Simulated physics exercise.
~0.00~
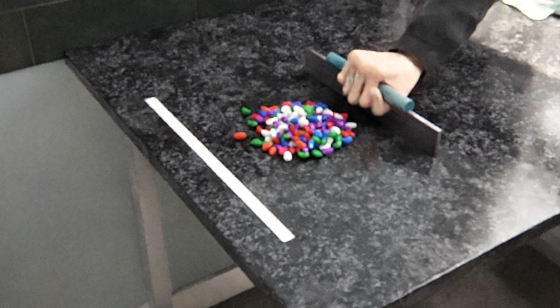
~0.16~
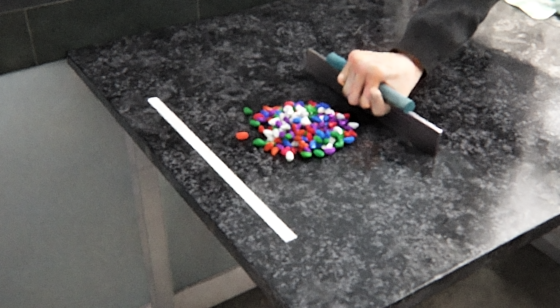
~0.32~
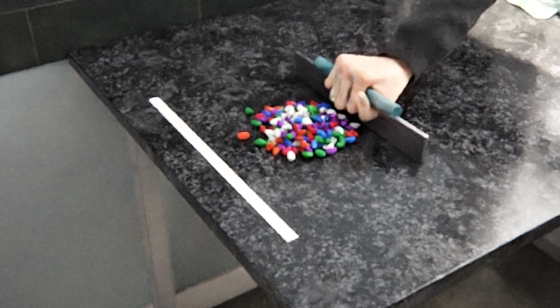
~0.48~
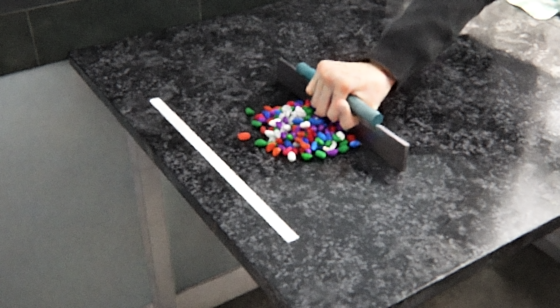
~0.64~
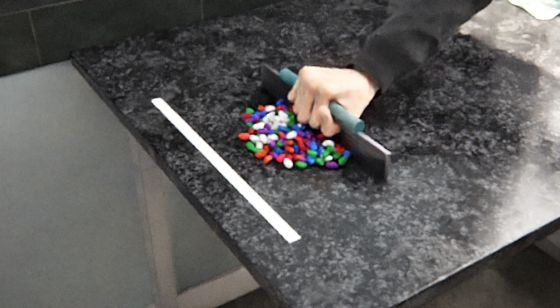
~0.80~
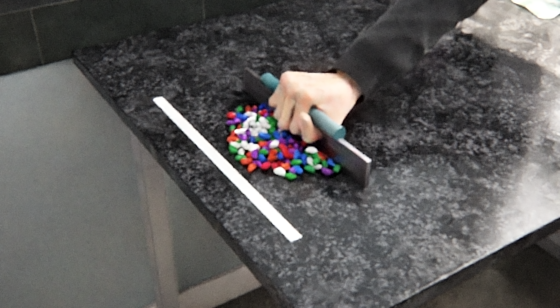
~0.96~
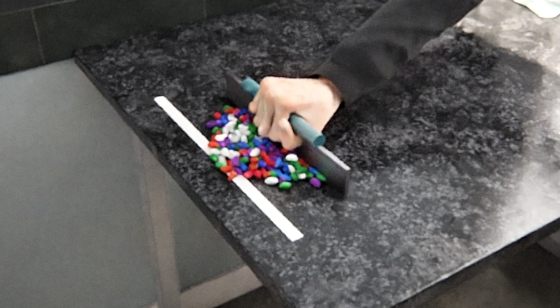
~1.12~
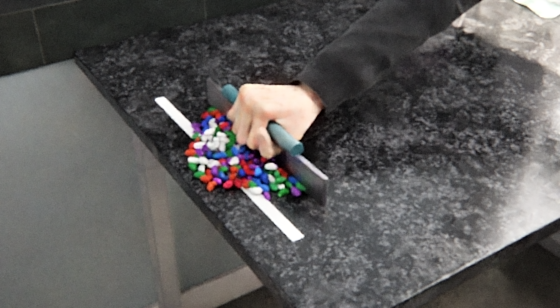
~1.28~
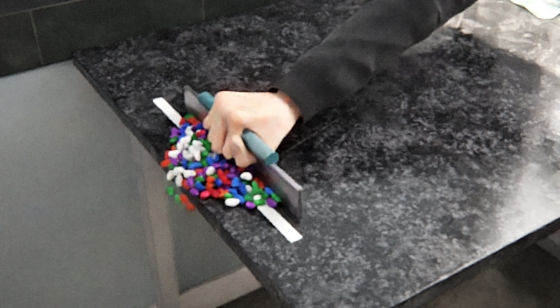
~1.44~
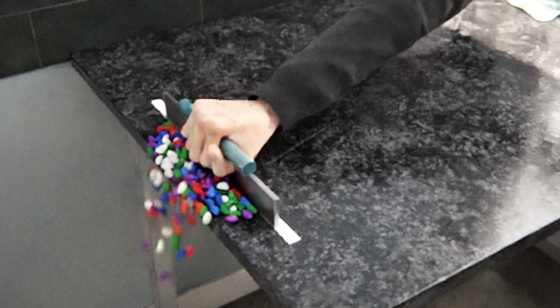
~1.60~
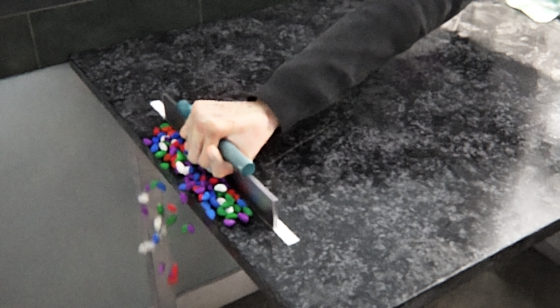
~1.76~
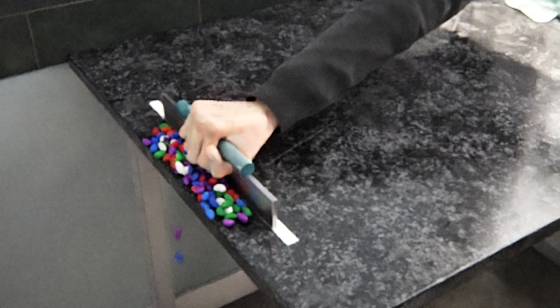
On a dark speckled tabletop, a hand scrapes colourful pieces left until some fall off.
